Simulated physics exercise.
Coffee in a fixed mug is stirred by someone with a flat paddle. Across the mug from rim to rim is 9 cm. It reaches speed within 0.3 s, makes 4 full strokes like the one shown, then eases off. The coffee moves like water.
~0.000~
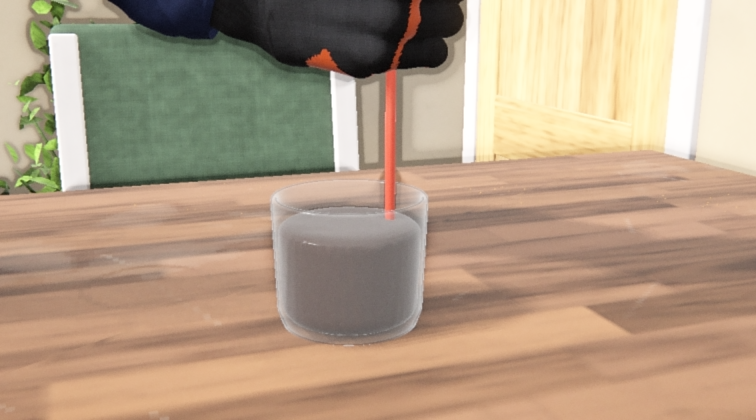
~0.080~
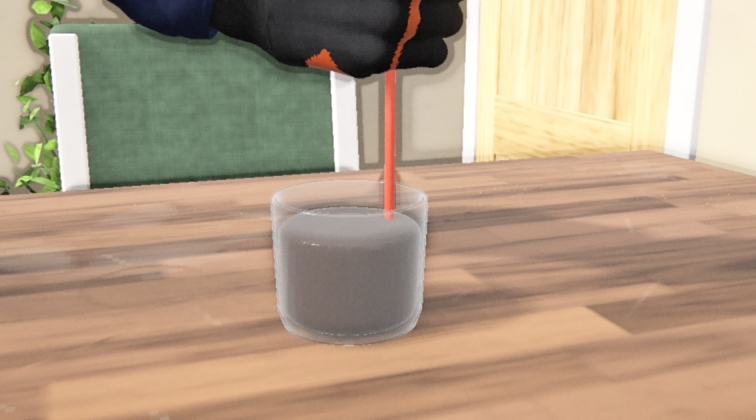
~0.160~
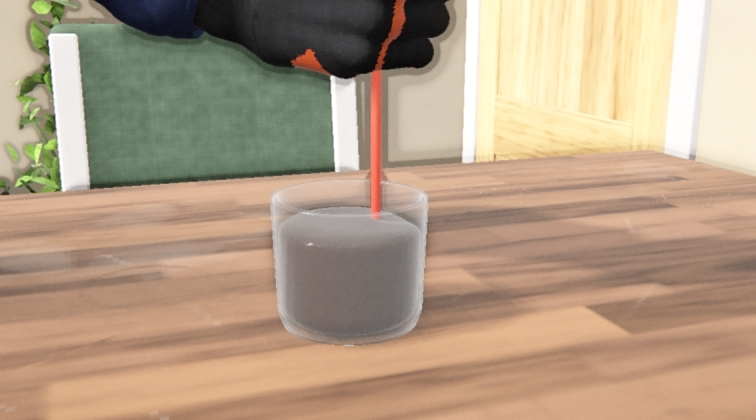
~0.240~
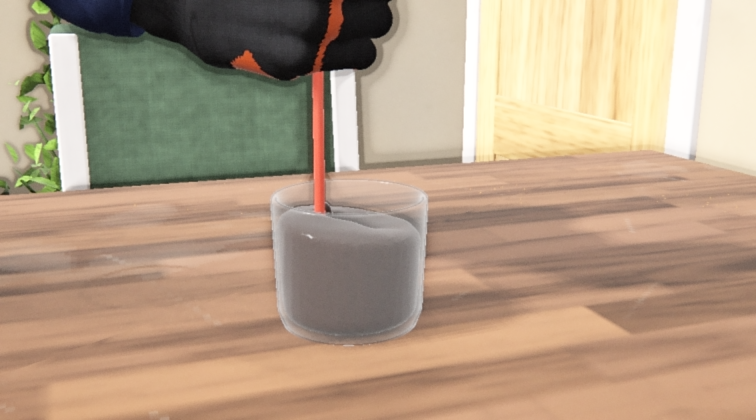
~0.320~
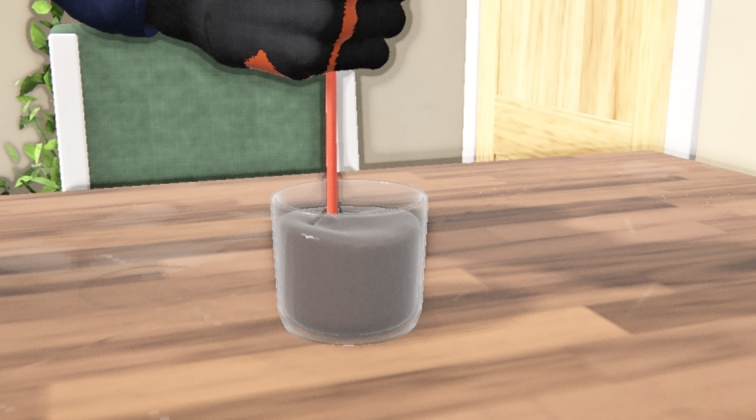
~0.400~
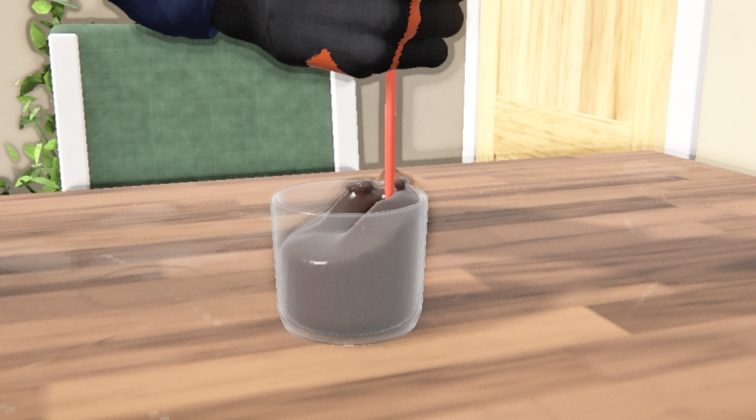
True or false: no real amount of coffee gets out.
False.
After 0.63 s 5 ml is over the rim.
After 0.87 s 8 ml is over the rim.
After 1.10 s 9 ml is over the rim.
After 1.33 s 9 ml is over the rim.
In the end 9 ml is over the rim.
